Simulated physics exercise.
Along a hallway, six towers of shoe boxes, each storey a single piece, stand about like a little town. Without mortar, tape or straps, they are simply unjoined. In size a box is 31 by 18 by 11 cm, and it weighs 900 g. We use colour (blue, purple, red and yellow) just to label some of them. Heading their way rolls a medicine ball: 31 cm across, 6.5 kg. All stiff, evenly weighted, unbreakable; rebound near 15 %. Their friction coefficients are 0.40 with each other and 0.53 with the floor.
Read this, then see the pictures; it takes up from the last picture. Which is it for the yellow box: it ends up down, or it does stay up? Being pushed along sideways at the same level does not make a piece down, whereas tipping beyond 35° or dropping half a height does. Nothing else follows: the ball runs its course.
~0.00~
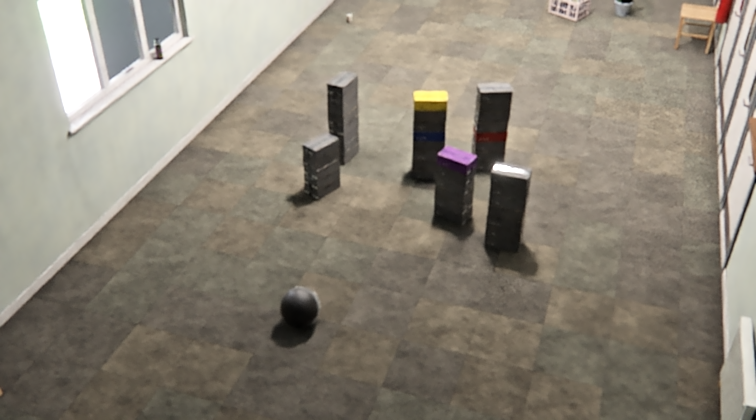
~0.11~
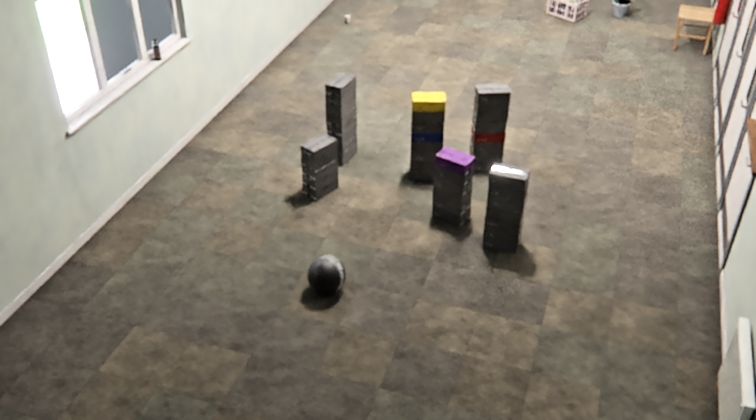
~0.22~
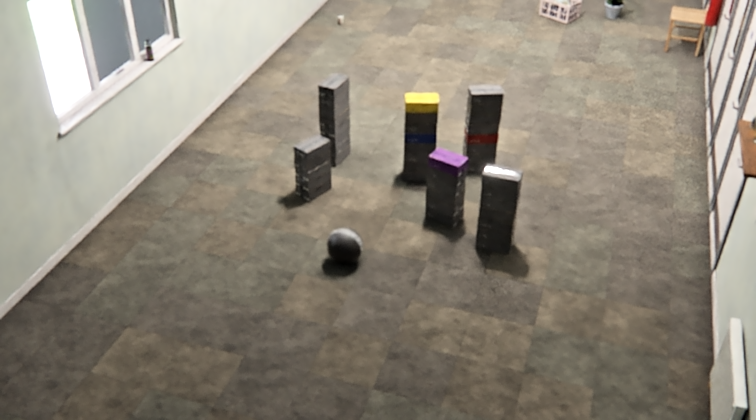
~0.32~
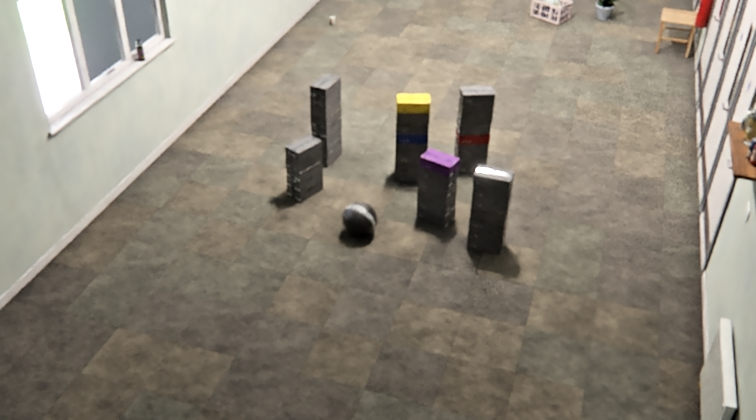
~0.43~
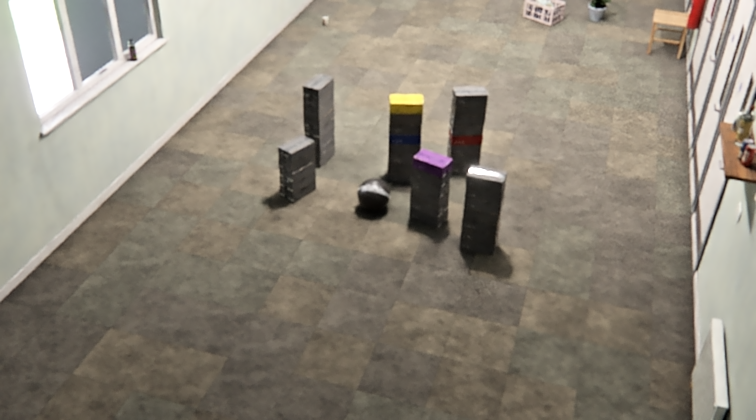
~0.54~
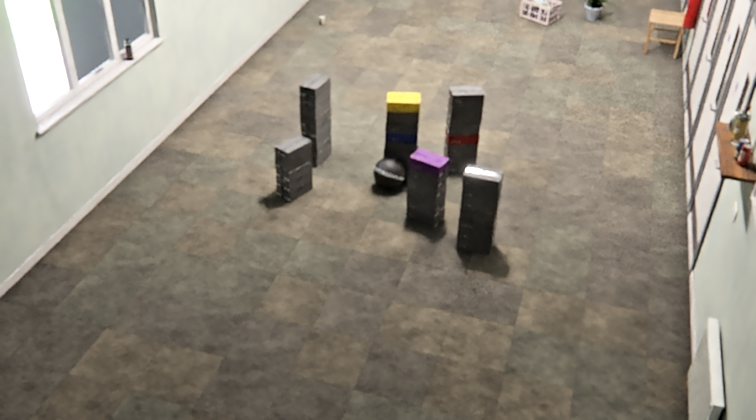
The yellow box ends up down.
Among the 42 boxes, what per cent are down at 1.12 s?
By then, 15 per cent.
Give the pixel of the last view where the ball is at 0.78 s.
Estimated pixel: About (410, 152).
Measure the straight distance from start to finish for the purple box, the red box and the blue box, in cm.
So purple shifts 0 cm, red shifts 0 cm and blue shifts 50 cm.
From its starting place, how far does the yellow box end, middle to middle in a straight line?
I'd estimate near 104 cm.
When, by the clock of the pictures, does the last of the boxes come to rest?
Roughly 2.0 s.
After 0.78 s, ball still moving; 5 of the 42 boxes down; yellow box 36° from how it stood, 13 cm lower; blue box 36° from how it stood, 12 cm lower.
After 1.12 s, ball still moving; 7 of the 42 boxes down; yellow box 34° from how it stood, 63 cm lower; blue box 44 cm lower.
In the end (2.0 s), ball rolling away; 7 of the 42 boxes down; yellow box upside down; red box unmoved; blue box 44 cm lower. From the last view, middles, yellow box near (350, 202), red box near (462, 135).
